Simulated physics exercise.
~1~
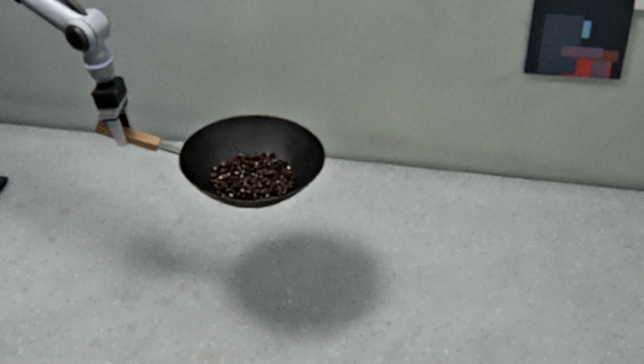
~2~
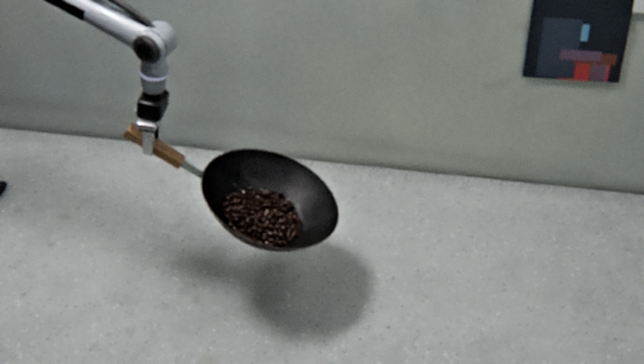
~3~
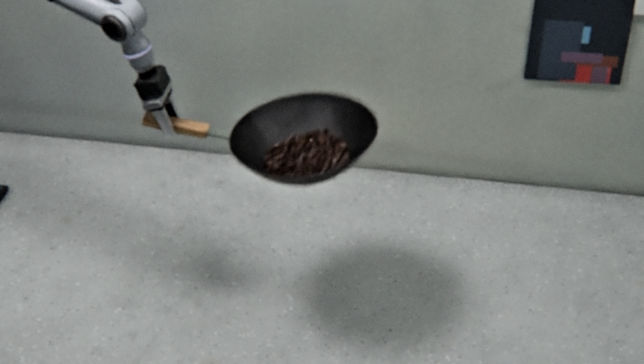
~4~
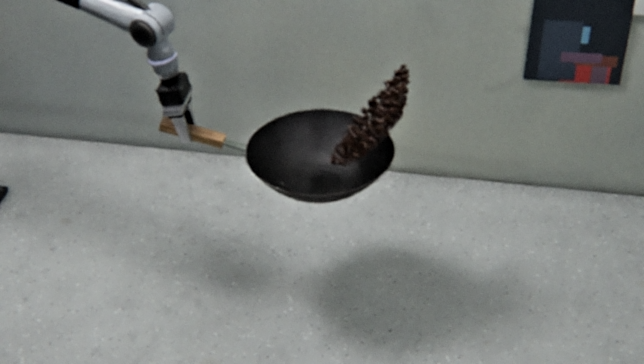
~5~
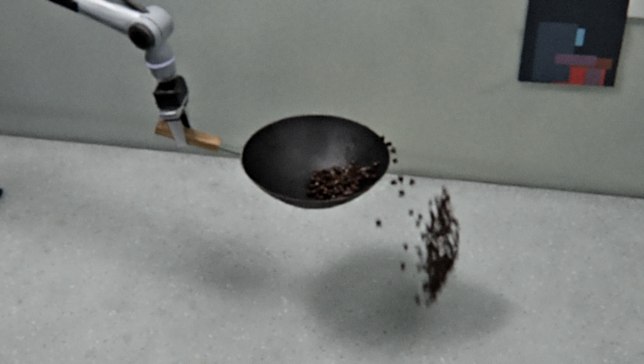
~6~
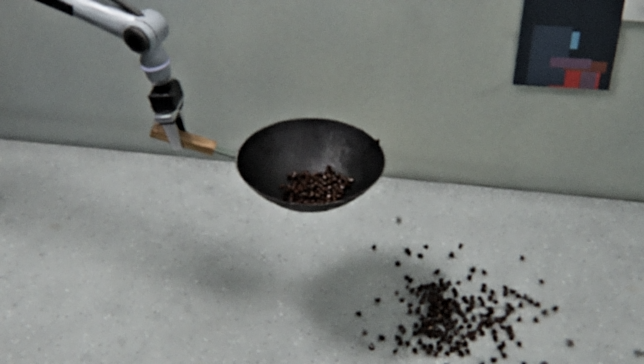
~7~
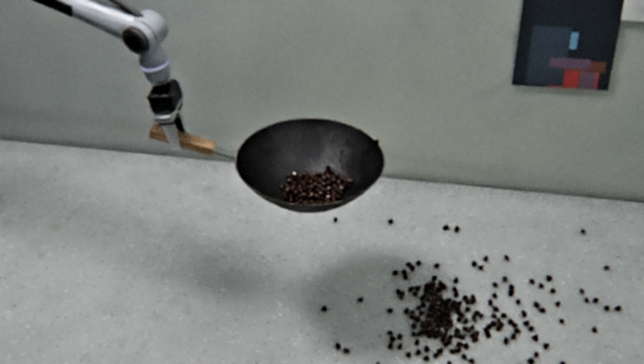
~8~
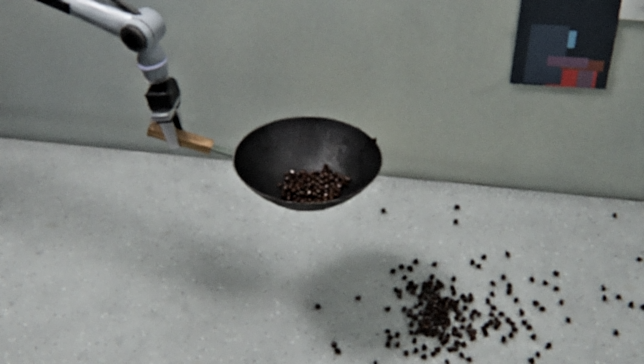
A robot arm holding a black wok of dark beans dipped it, swung it up to the right and tossed the beans, but many flew over the far edge and scattered across the grey surface, leaving a smaller heap in the wok.
